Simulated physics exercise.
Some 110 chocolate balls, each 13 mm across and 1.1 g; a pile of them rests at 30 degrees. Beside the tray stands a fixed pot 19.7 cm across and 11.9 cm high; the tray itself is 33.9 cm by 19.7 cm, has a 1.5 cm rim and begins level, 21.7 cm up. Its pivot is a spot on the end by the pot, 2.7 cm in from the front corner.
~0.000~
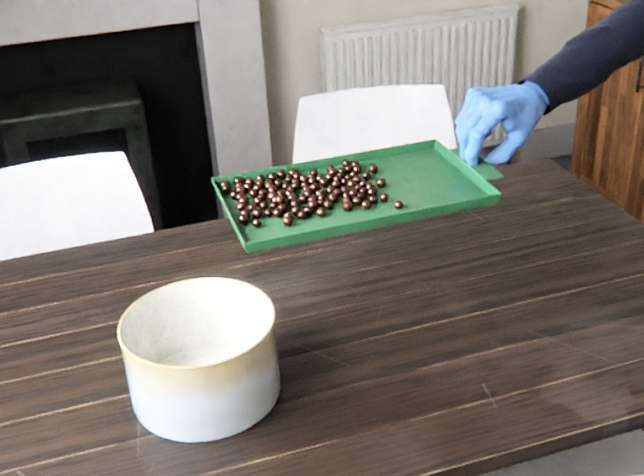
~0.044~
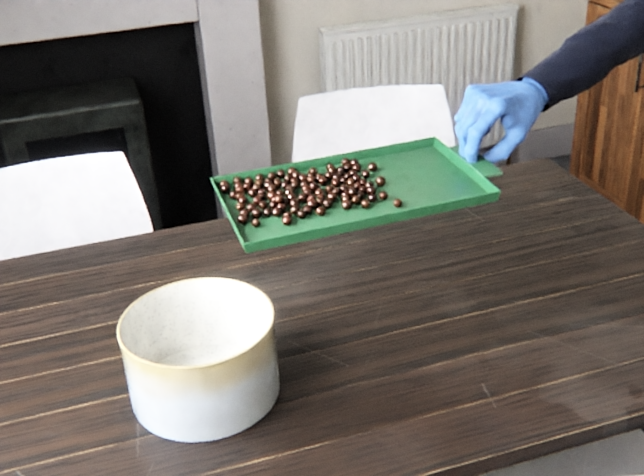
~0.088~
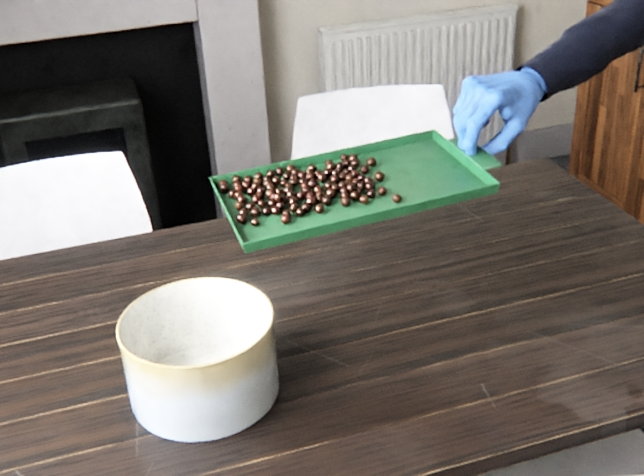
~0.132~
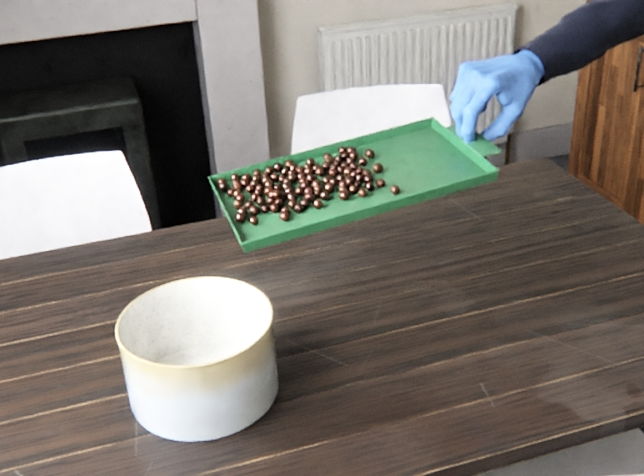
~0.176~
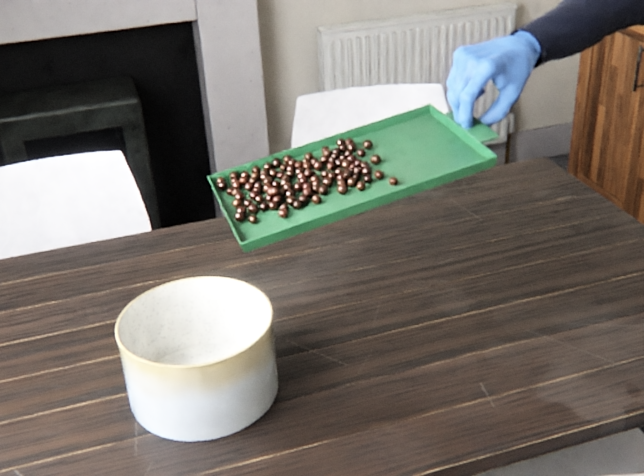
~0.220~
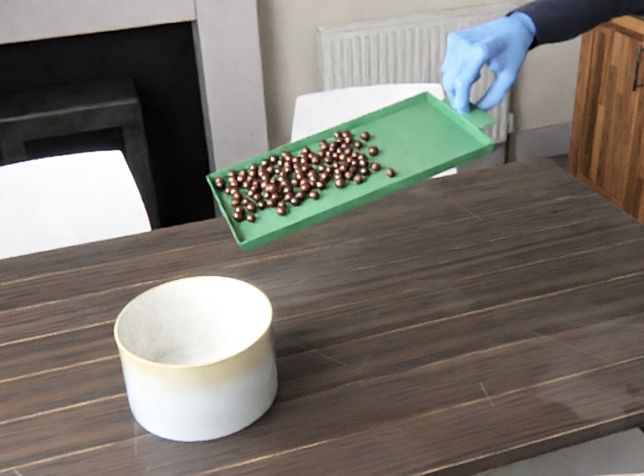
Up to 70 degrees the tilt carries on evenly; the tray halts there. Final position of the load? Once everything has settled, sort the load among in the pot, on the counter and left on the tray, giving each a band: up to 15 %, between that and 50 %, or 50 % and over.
Pot: Up to 15 %; counter: Up to 15 %; tray: 50 % and over.
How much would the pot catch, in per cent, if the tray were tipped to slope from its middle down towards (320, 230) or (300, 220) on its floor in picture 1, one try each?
Near 5 and 5 percent, in that order.
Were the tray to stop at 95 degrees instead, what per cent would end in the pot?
I'd expect some 70 per cent in the pot.
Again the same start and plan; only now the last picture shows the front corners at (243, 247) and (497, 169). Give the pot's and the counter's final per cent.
Pot 5; counter 10.
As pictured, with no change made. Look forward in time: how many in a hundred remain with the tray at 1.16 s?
Estimate: About 95 percent.
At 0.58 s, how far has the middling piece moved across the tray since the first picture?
About 6 cm.
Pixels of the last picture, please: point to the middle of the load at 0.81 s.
Around (234, 178).
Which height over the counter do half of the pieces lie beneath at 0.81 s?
Median height: Approx. 26 cm.
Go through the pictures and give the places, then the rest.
In the first frame, tray tilt 0 degrees, front corners at (246, 242) and (498, 193); middle of the pieces at (307, 190); pot at (197, 319).
In the second frame, tray tilt 1 degrees, front corners at (245, 242) and (498, 190); middle of the pieces at (306, 189).
In the third frame, tray tilt 3 degrees, front corners at (244, 242) and (497, 183); middle of the pieces at (305, 186).
In the fourth frame, tray tilt 6 degrees, front corners at (243, 242) and (496, 170), lowest corner left front; middle of the pieces at (303, 182).
In the fifth frame, tray tilt 9 degrees, front corners at (242, 242) and (494, 156), lowest corner left front; middle of the pieces at (302, 177).
In the sixth frame, tray tilt 13 degrees, front corners at (241, 242) and (491, 142), lowest corner left front; middle of the pieces at (299, 172); pot at (194, 318). Its pace works out near 80 degrees a second.
After 0.58 s, tilt 41 degrees; the tray holds 100 %, the pot 0 %.
After 0.81 s, tilt 59 degrees; the tray holds 100 %, the pot 0 %.
After 1.16 s, tilt 70 degrees; the tray holds 95 %, the pot 5 %.
In the end, at 1.8 s, pot 5 %, counter 0 %, tray 95 %.
